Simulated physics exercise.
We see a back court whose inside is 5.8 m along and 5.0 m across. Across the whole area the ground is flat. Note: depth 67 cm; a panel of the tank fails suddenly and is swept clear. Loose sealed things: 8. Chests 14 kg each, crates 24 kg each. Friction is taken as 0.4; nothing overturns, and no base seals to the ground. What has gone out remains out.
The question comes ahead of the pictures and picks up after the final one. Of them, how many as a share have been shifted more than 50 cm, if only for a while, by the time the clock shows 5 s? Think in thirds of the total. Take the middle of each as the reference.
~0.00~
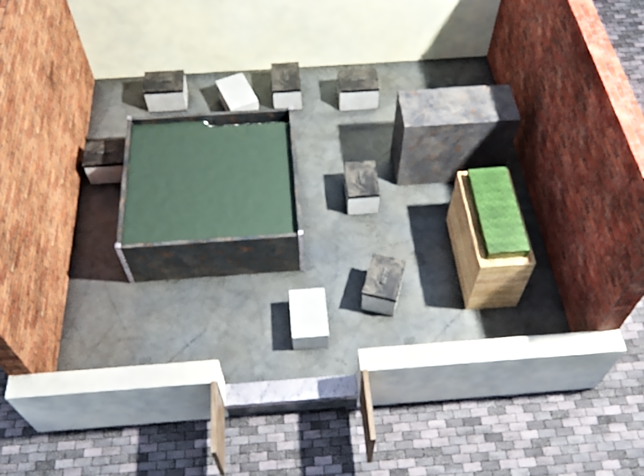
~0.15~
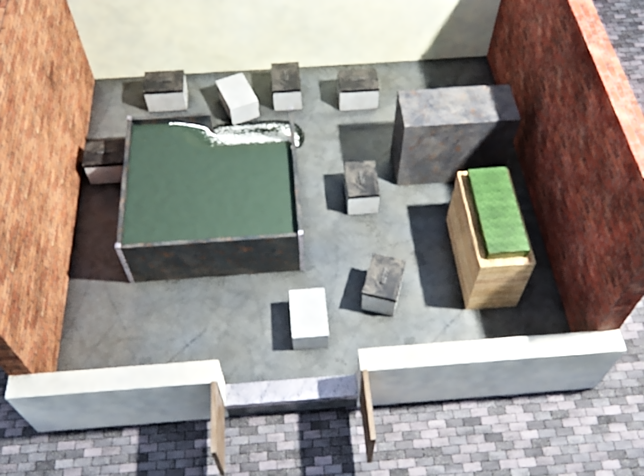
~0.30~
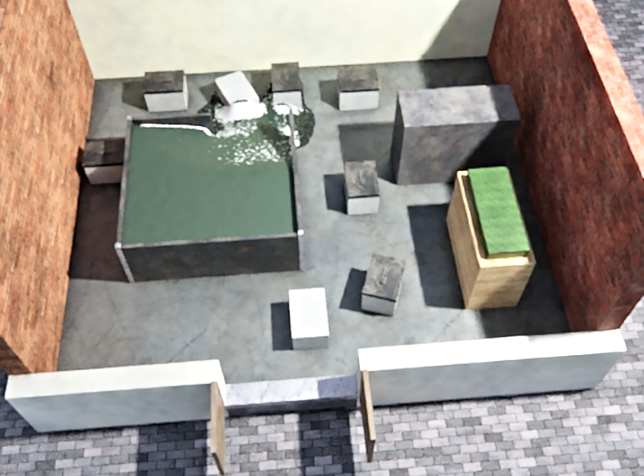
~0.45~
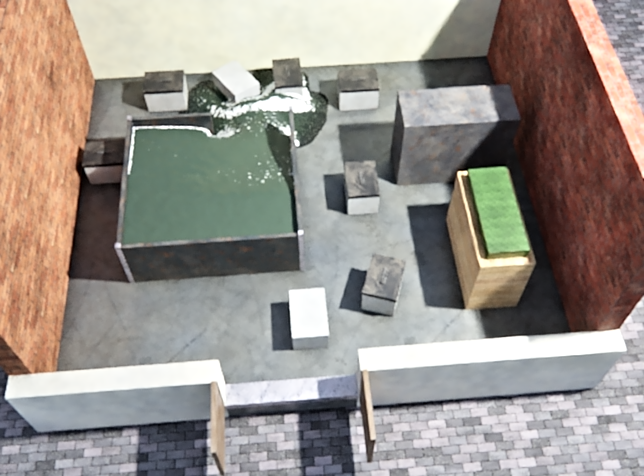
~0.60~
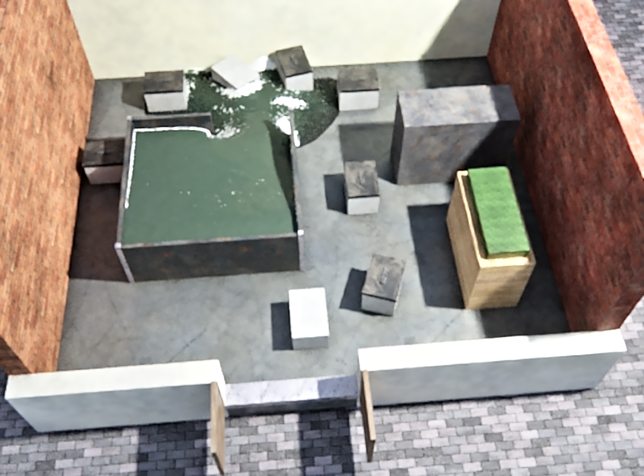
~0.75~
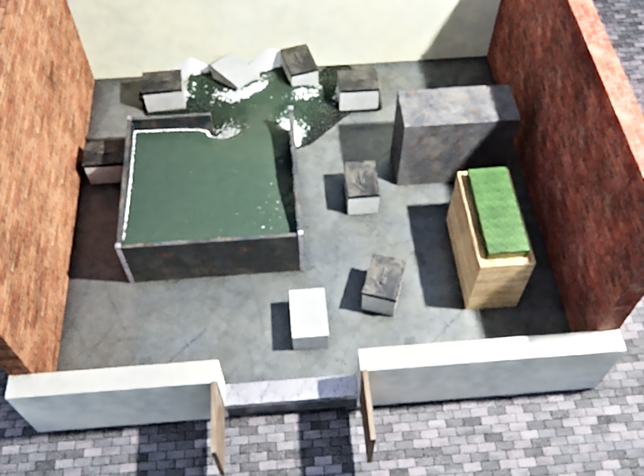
My answer: One to two thirds of the total.
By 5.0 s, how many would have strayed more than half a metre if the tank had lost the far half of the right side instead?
Then it comes to 2 of them.
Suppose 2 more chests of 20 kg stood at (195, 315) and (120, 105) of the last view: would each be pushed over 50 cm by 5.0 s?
One by one I'd say not that far and farther than that.
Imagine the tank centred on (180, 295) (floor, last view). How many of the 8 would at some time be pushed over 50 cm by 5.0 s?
Then the count would be 5.
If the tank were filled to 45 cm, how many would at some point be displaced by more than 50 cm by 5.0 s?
Result: 5.
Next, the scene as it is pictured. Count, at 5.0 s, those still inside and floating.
I get 3.
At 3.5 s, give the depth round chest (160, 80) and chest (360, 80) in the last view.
I'd estimate 10 cm for the first and 21 cm for the second.
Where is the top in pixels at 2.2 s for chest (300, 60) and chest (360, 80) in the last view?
First one near (455, 89), second near (490, 100).
After 1.1 s 1 of 8 are over 50 cm from their spots; 2 afloat.
After 2.2 s 4 of 8 are over 50 cm from their spots; 1 afloat.
After 3.5 s 5 of 8 are over 50 cm from their spots; 3 afloat.
After 5.0 s 5 of 8 are over 50 cm from their spots, and 5 have been at some point; 3 afloat.
